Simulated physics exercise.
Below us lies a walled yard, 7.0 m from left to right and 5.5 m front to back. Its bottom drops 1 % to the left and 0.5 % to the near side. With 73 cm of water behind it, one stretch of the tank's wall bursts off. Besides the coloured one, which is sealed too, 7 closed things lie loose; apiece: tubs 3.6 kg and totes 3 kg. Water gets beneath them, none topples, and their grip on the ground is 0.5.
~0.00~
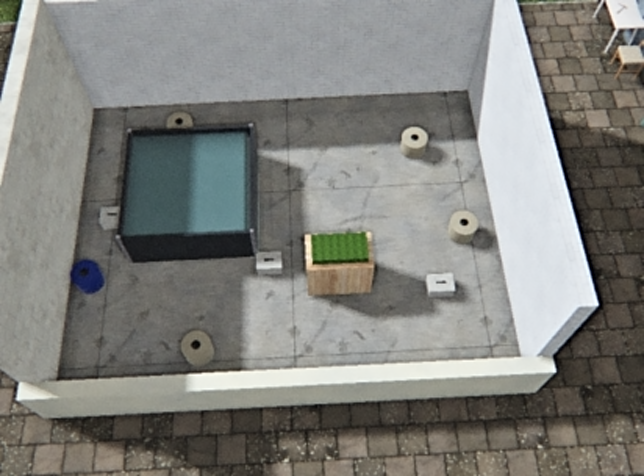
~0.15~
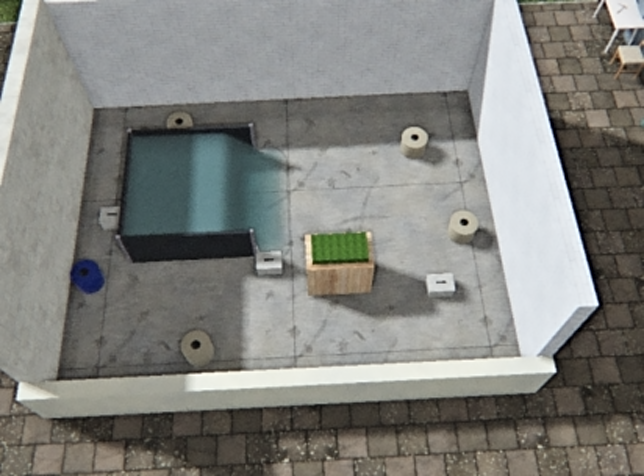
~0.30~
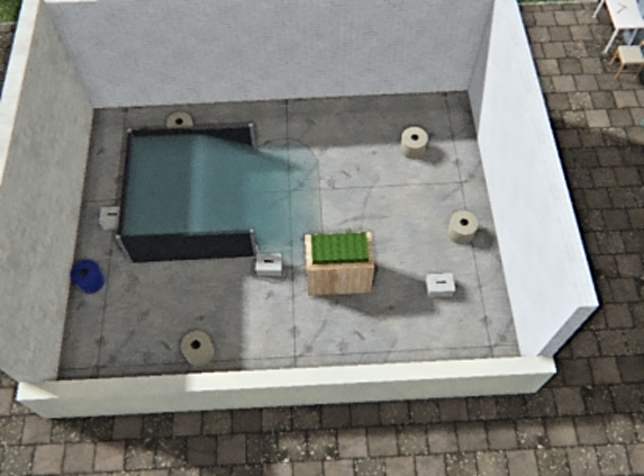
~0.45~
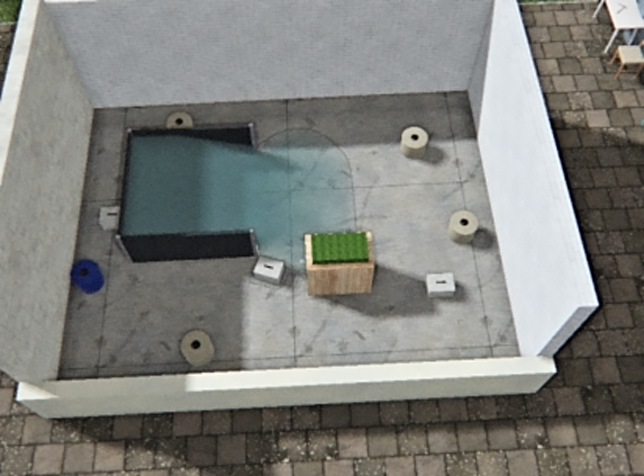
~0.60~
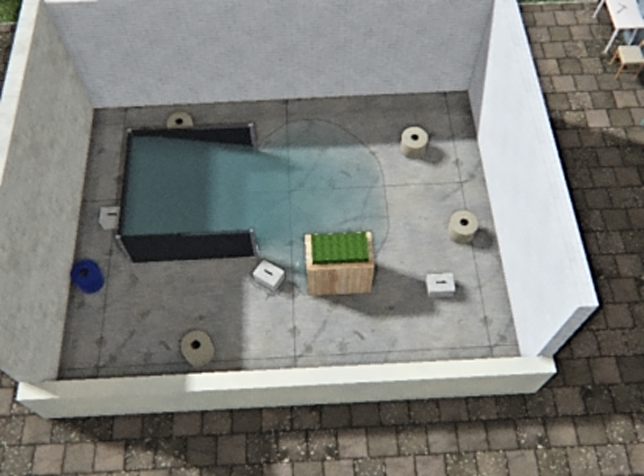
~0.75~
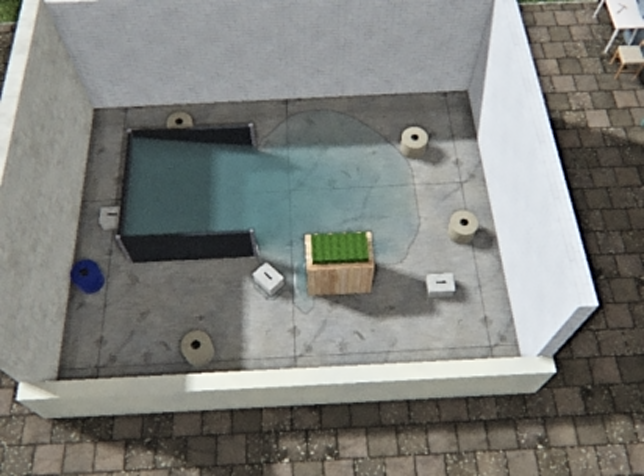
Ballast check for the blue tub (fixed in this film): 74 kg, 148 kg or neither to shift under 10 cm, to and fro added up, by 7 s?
I expect that the smaller load will do.
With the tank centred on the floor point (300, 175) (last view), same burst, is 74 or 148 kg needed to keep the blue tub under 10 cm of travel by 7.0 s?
In that case the lower weight is enough.
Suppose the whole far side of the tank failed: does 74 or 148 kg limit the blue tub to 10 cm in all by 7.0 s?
Then only the higher weight holds it.
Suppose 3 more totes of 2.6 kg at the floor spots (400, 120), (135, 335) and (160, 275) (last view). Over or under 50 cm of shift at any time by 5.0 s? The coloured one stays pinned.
In that order: Over, under, short of it.
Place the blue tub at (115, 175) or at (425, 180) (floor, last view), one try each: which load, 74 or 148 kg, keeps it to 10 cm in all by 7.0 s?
In that order: The smaller is enough; the smaller is enough.
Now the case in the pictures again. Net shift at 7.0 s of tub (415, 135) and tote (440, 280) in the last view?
In turn: 200 cm, 550 cm.
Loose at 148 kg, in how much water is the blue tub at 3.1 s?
About 0 cm.
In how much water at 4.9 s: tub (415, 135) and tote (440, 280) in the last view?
Roughly 12 and 6 cm.
After 1.4 s the blue tub would be 0 cm from its start with 74 kg and 0 cm from its start with 148 kg; 0 cm of water round it then.
After 3.1 s the blue tub would be 0 cm from its start with 74 kg and 0 cm from its start with 148 kg; 0 cm of water round it then.
After 4.9 s the blue tub would be 0 cm from its start with 74 kg and 0 cm from its start with 148 kg; 0 cm of water round it then.
After 7.0 s the blue tub would be 0 cm from its start with 74 kg and 0 cm from its start with 148 kg; 11 cm of water round it then.
